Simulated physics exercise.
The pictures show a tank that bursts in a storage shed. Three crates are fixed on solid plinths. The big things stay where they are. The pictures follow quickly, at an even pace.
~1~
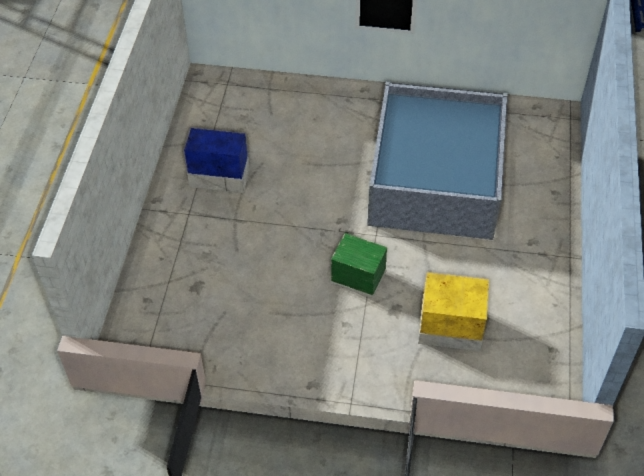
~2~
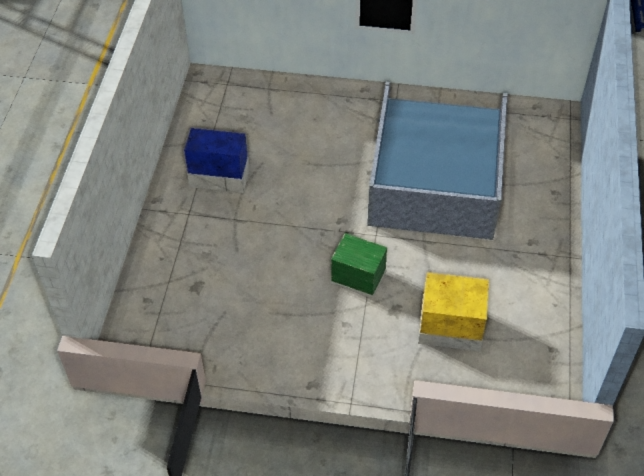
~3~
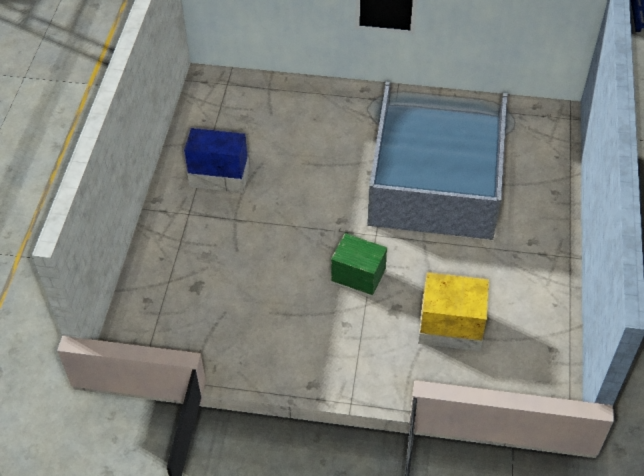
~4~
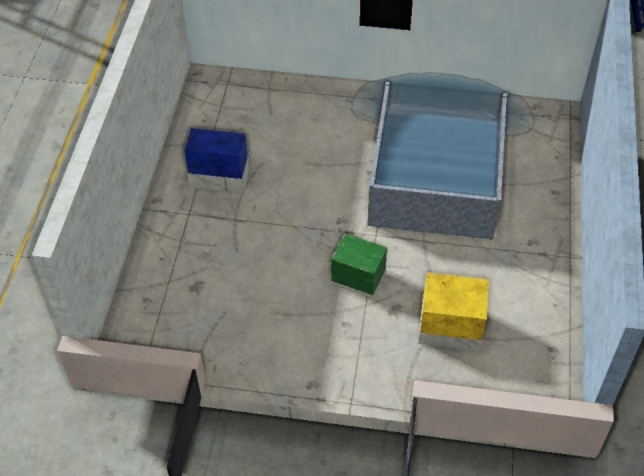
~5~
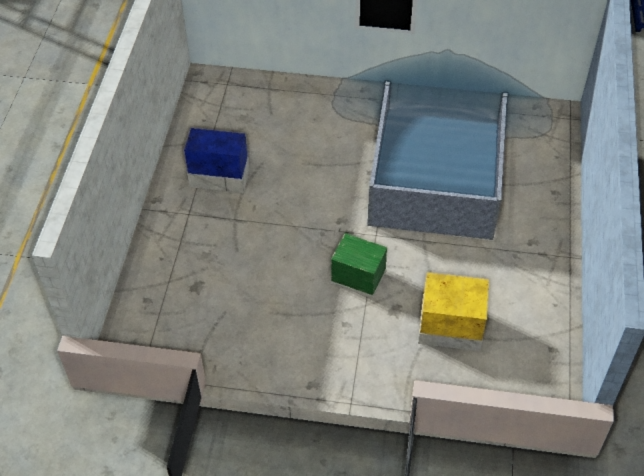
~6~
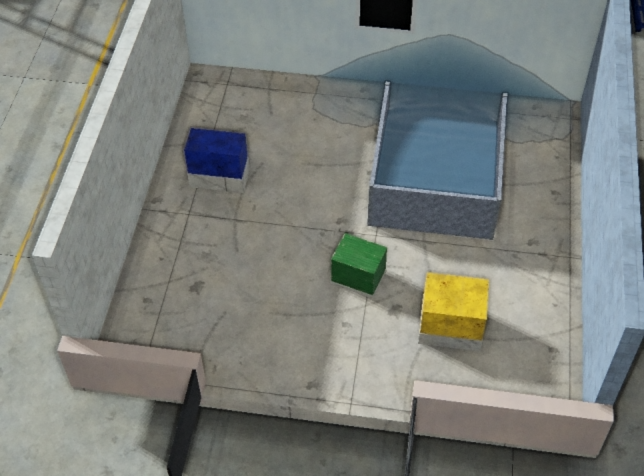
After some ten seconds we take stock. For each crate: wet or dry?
One by one: The blue crate stays dry; the yellow crate stays dry; the green crate gets wet.
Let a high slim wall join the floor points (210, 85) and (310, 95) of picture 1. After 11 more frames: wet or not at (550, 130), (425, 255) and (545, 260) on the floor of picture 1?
In that order: Awash, dry, covered.
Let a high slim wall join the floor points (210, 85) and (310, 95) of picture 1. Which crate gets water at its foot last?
That is the green one.
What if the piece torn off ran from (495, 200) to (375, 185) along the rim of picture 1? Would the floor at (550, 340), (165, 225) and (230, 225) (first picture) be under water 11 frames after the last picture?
As listed: Under water, wet, covered.
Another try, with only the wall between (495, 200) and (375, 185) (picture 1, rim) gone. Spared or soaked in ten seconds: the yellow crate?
The yellow crate gets wet.
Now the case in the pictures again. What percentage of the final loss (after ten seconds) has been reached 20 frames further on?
Some 0 per cent.
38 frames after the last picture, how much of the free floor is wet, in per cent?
Some 95 per cent.
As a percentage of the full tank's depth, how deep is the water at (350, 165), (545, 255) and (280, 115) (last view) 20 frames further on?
Roughly 0, 8 and 6 per cent, in turn.
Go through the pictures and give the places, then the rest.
The open tank at (440, 143) is whole and still, in the first frame.
Water pours out on the open tank's far side and has run to a hidden place, in the second frame.
Water pours out on the open tank's far side and has run to (376, 104), in the third frame.
Water pours out on the open tank's far side and has run to (373, 84), in the fourth frame.
The front is at (346, 79), out from the gap on the open tank's far side, in the fifth frame.
Water pours out on the open tank's far side and has run to (320, 76), in the sixth frame.
A moment on, water covers 20 % of the floor; the blue crate not reached, the yellow crate not reached, the green crate not reached.
Next, water covers 35 % of the floor; the blue crate water round its plinth, the yellow crate not reached, the green crate not reached.
Then, water covers 60 % of the floor; the blue crate water round its plinth, the yellow crate water round its plinth, the green crate water round its plinth.
Later, water covers 95 % of the floor; the blue crate water round its plinth, the yellow crate water round its plinth, the green crate water round its plinth.
In the end, water covers 100 % of the floor; the blue crate stayed above the water, the yellow crate stayed above the water, the green crate was topped.
